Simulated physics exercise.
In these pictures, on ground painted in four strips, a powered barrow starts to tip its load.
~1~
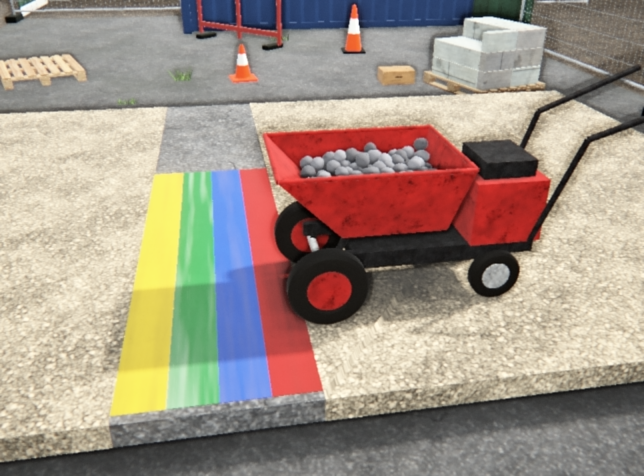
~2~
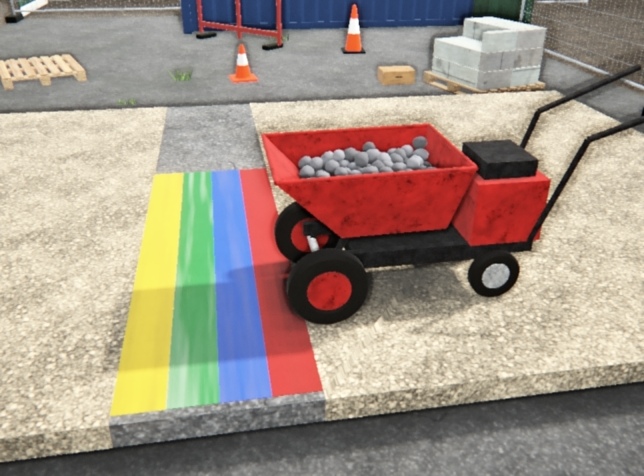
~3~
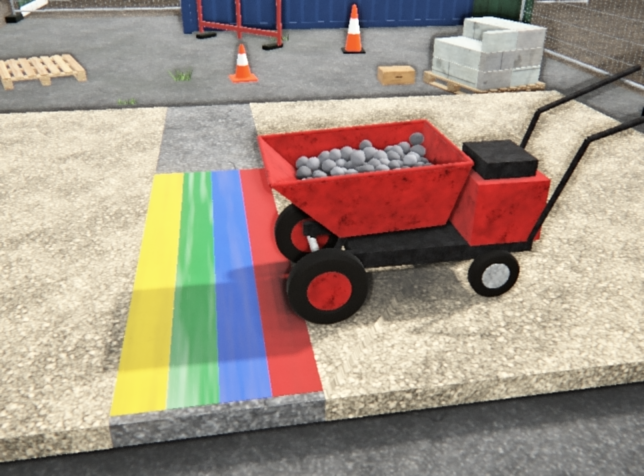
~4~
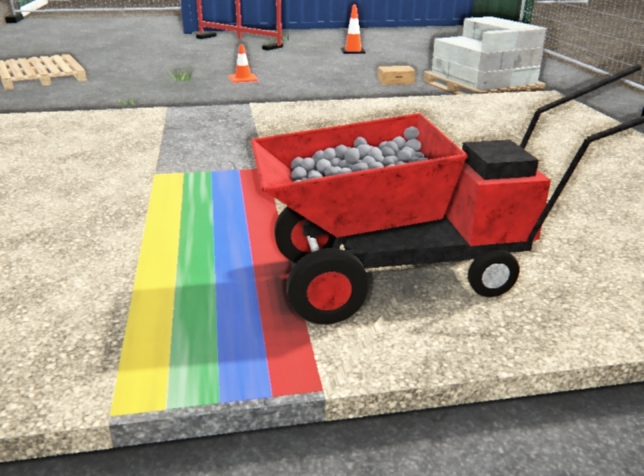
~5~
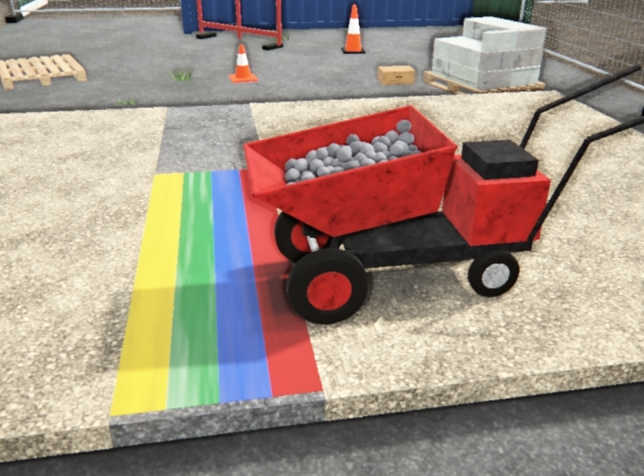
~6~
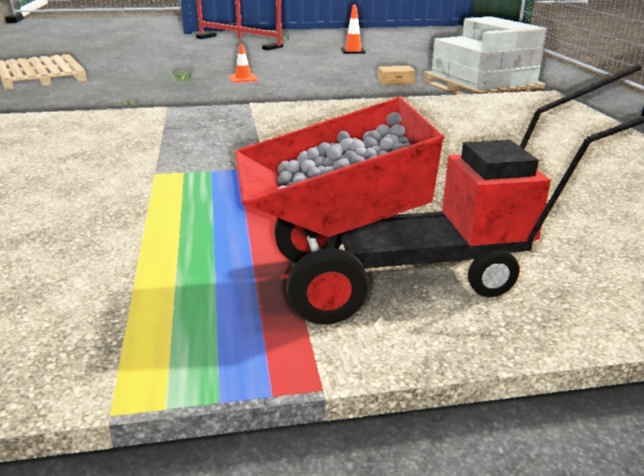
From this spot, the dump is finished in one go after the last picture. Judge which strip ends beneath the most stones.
Beneath the most stones: The yellow strip.
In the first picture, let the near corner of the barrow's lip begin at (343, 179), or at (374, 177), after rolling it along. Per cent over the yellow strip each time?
That works out to 20 per cent for the first position and 10 per cent for the second.
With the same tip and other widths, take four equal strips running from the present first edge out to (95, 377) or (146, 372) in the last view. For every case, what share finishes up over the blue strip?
Roughly 0 per cent, then roughly 0 per cent.
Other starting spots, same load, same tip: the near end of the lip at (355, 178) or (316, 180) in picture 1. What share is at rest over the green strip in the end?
Position 1 near 30 %, position 2 near 40 %.
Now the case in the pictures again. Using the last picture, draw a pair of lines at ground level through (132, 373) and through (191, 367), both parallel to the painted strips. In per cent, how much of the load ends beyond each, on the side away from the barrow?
That's 40 per cent for the first and 90 per cent for the second.
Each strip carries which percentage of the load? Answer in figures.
The red strip takes 0 per cent, the blue strip 0, the green strip 20 and the yellow strip 35.
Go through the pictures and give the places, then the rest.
The first frame shows lip of the skip (278, 183), level; top of the load (380, 170), round cobbles; red strip (290, 352); blue strip (242, 357); green strip (194, 362); yellow strip (144, 367).
The second frame shows lip of the skip (276, 184), level; top of the load (379, 169).
The third frame shows lip of the skip (272, 186), tipped barely; top of the load (385, 166).
The fourth frame shows lip of the skip (264, 190), tipped a little; top of the load (379, 163).
The fifth frame shows lip of the skip (255, 195), tipped a little; top of the load (386, 159).
The sixth frame shows lip of the skip (245, 203), tipped clearly; top of the load (377, 154); red strip (290, 352); blue strip (242, 357); green strip (194, 362); yellow strip (144, 367).
Just after the last frame, skip tipped steeply; every one in the skip.
A moment on, skip tipped right over; the larger part in the skip; about a tenth over the green strip; about a tenth over the yellow strip.
Further on, skip tipped right over; about a tenth in the skip; roughly a quarter over the green strip; roughly a third over the yellow strip; roughly a third off the paint.
When it is over, skip tipped right over; about a tenth in the skip; not one over the red strip; not one over the blue strip; roughly a quarter over the green strip; roughly a third over the yellow strip; roughly a third off the paint.
